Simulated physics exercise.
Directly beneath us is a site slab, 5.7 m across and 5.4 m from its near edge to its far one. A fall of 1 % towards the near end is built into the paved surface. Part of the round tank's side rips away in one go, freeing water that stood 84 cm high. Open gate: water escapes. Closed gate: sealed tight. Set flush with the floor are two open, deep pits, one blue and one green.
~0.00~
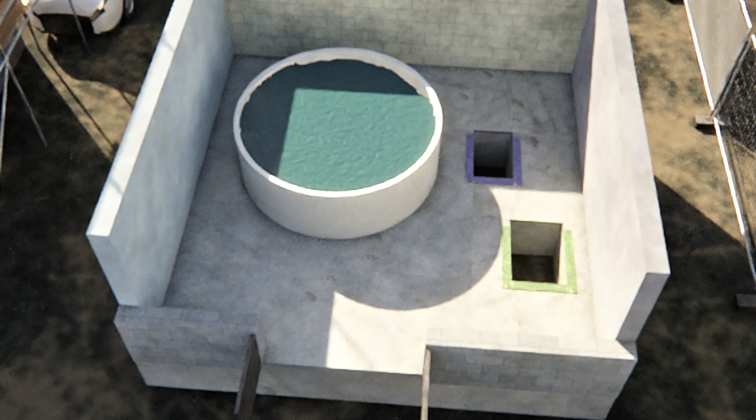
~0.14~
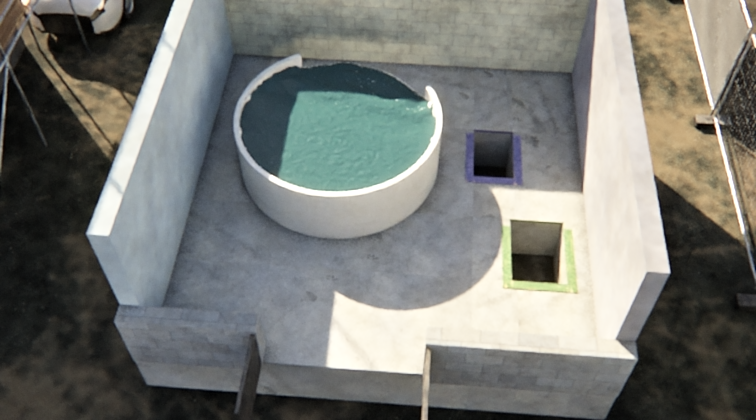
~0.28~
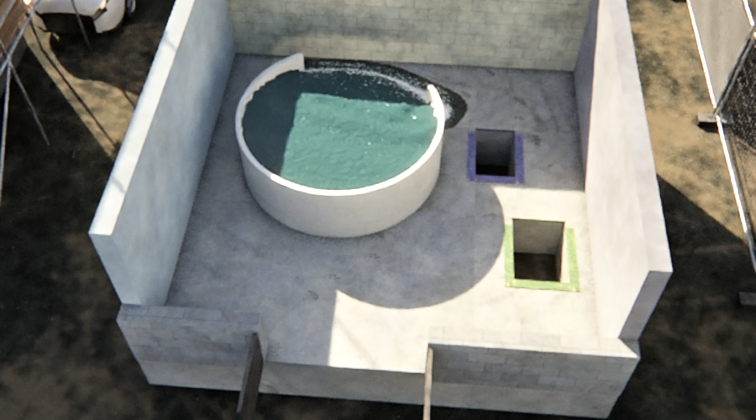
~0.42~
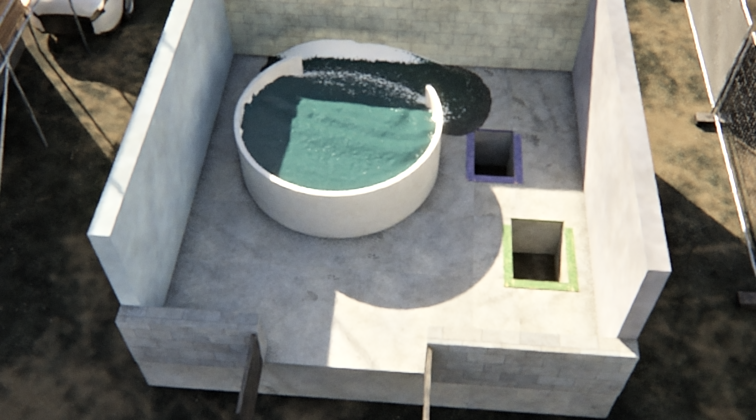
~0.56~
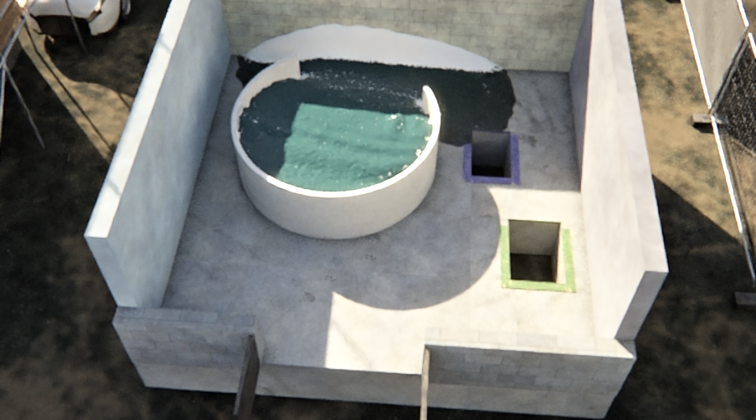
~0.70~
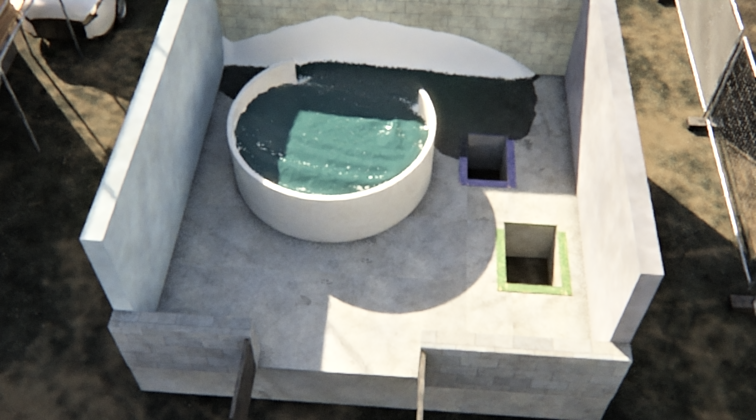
A large walled enclosure with a pale concrete floor is seen from high above, with dark dirt ground around it. A white round tank of green-blue water stands left of centre, with a purple-blue-edged square pit and a green-edged one to its right and a gap in the near wall. The tank's far side breaks open, and dark water pours out, spreading along the back wall and rightward as the view shifts very slightly.
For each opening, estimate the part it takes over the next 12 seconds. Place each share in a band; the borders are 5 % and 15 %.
Split: Gateway, between 5 and 15 %; blue pit, above 15 %; green pit, over 15 %.
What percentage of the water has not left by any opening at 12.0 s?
Remaining: Roughly 40 %.
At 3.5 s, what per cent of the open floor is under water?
I'd say around 80 % is wet.
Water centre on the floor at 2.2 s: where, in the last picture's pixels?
Its balance point sits around (372, 131).
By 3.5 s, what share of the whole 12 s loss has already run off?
I'd put it at about 20 per cent by that time.
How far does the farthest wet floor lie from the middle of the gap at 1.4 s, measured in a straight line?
About 3.4 m out.
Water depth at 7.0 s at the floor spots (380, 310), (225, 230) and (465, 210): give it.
Listed order: 4 / 5 / 5 cm.
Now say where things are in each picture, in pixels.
Still water, 84 cm deep, in the round tank at (338, 120), in the first frame.
Water pours out at (372, 86) and has run 1.2 m, to (299, 90); deepest outside 39 cm, 84 cm at the round tank's back, in the second frame.
The front is at (294, 70), 1.5 m from the gap at (374, 86); 2.0 m2 of floor is under water; 84 cm left at the back of the round tank, in the third frame.
Water pours out at (372, 89) and has run 1.9 m, to (273, 58); deepest outside 46 cm, 84 cm at the round tank's back, in the fourth frame.
The front is at (242, 57), 2.4 m from the gap at (369, 90); 4.5 m2 of floor is under water; 84 cm left at the back of the round tank, in the fifth frame.
The front is at (532, 75), 2.8 m from the gap at (365, 94); 5.4 m2 of floor is under water; 79 cm left at the back of the round tank, in the sixth frame.
After 1.4 s water covers 30 % of the floor and is deepest (66 cm) near (355, 71); gone so far, the gateway 0 %, the blue pit 0 %, the green pit 0 %.
After 2.2 s water covers 50 % of the floor and is deepest (58 cm) near (563, 90); gone so far, the gateway 0 %, the blue pit 1 %, the green pit 1 %.
After 3.5 s water covers 80 % of the floor and is deepest (39 cm) near (149, 342); gone so far, the gateway 0 %, the blue pit 4 %, the green pit 8 %.
After 7.0 s water covers 100 % of the floor and is deepest (18 cm) near (319, 92); gone so far, the gateway 6 %, the blue pit 14 %, the green pit 17 %.
After 12.0 s water covers 100 % of the floor and is deepest (10 cm) near (149, 342); gone so far, the gateway 10 %, the blue pit 21 %, the green pit 29 %.
